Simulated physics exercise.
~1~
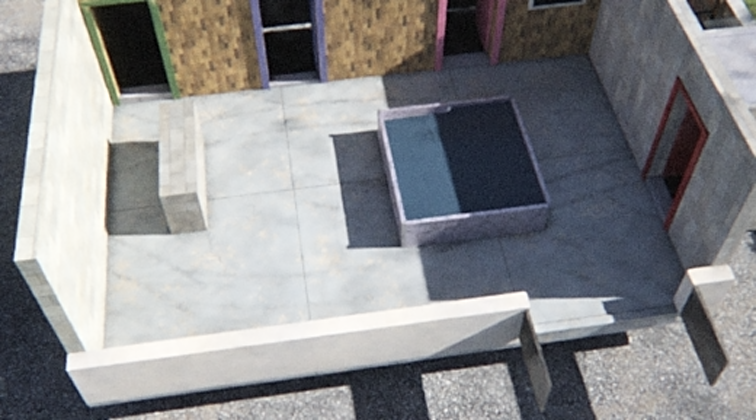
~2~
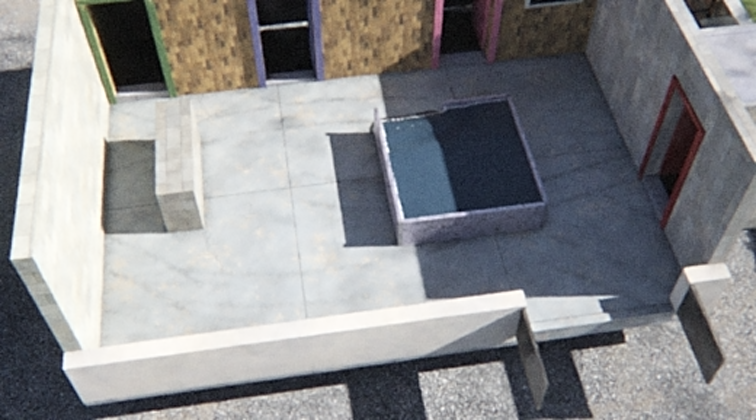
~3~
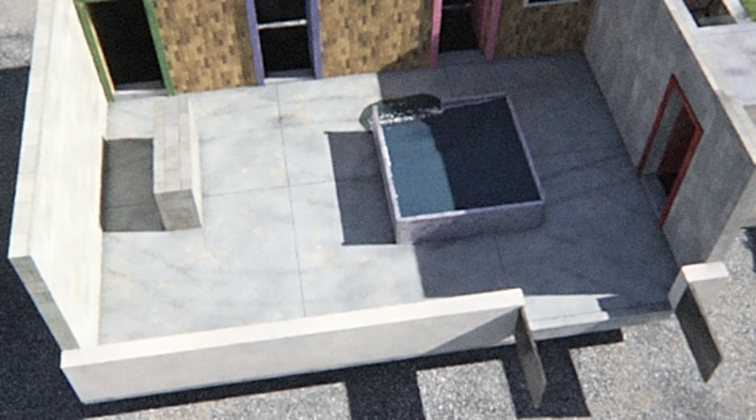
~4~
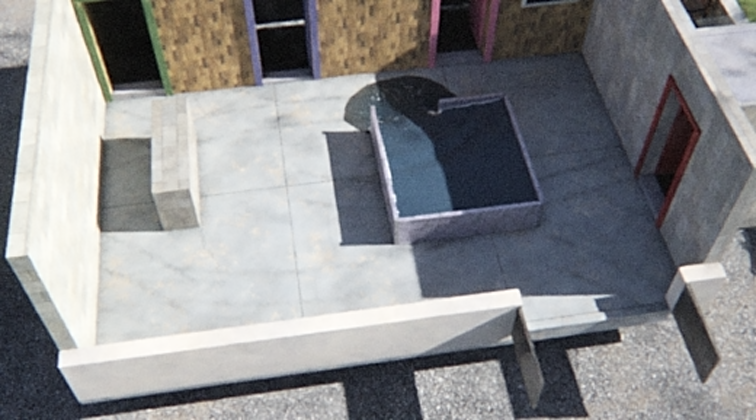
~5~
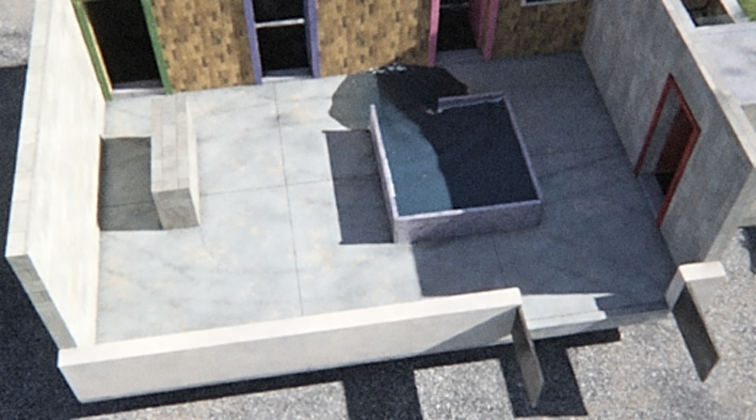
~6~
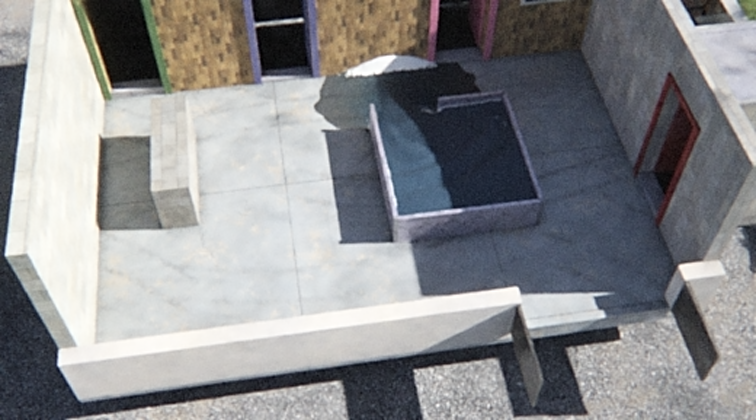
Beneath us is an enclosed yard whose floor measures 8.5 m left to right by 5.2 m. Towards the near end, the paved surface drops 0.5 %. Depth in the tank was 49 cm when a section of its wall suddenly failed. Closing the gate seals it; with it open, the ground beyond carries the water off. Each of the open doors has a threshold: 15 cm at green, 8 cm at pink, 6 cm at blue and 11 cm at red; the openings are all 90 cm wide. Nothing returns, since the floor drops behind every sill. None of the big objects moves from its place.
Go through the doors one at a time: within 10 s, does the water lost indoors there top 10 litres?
Outcome: For the green door I'd say within the limit; for the pink door I'd say above the limit; for the blue door I'd say above the limit; for the red door I'd say within the limit.
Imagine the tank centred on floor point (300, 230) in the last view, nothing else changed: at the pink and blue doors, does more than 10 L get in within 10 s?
So the pink door keeps within it and the blue door tops the limit.
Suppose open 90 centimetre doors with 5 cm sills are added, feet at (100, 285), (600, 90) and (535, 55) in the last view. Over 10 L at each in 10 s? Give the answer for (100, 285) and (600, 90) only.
Order as listed: Respected and surpassed.
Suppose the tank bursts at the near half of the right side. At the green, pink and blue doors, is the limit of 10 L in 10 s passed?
At green the amount is beneath the mark, at pink it is beneath the mark, and at blue it is beneath the mark.
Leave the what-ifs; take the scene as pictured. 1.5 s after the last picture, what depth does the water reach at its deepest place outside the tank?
I'd put it at close to 34 cm.
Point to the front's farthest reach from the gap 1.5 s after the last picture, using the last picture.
Point: Roughly (158, 95).
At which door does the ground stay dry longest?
Answer: The red door.
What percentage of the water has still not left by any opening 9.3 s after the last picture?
88 %.
Then, 0.7 s after the last picture water covers 10 % of the floor and is deepest (34 cm) near (384, 70); green door not reached, pink door 12 cm at the sill, 2 L in, blue door 9 cm at the sill, 0 L in, red door not reached.
Then, 1.5 s after the last picture water covers 25 % of the floor and is deepest (34 cm) near (386, 77); green door not reached, pink door 13 cm at the sill, 8 L in, blue door 12 cm at the sill, 9 L in, red door not reached.
Then, 2.8 s after the last picture water covers 40 % of the floor and is deepest (23 cm) near (386, 77); green door 4 cm at the sill, 0 L in, pink door 11 cm at the sill, 23 L in, blue door 10 cm at the sill, 29 L in, red door not reached.
Then, 5.3 s after the last picture water covers 75 % of the floor and is deepest (16 cm) near (386, 77); green door 11 cm at the sill, 1 L in, pink door 8 cm at the sill, 31 L in, blue door 8 cm at the sill, 41 L in, red door 4 cm at the sill, 0 L in.
Then, 9.3 s after the last picture water covers 90 % of the floor and is deepest (10 cm) near (94, 373); green door 7 cm at the sill, 1 L in, pink door 5 cm at the sill, 33 L in, blue door 4 cm at the sill, 43 L in, red door 3 cm at the sill, 0 L in.
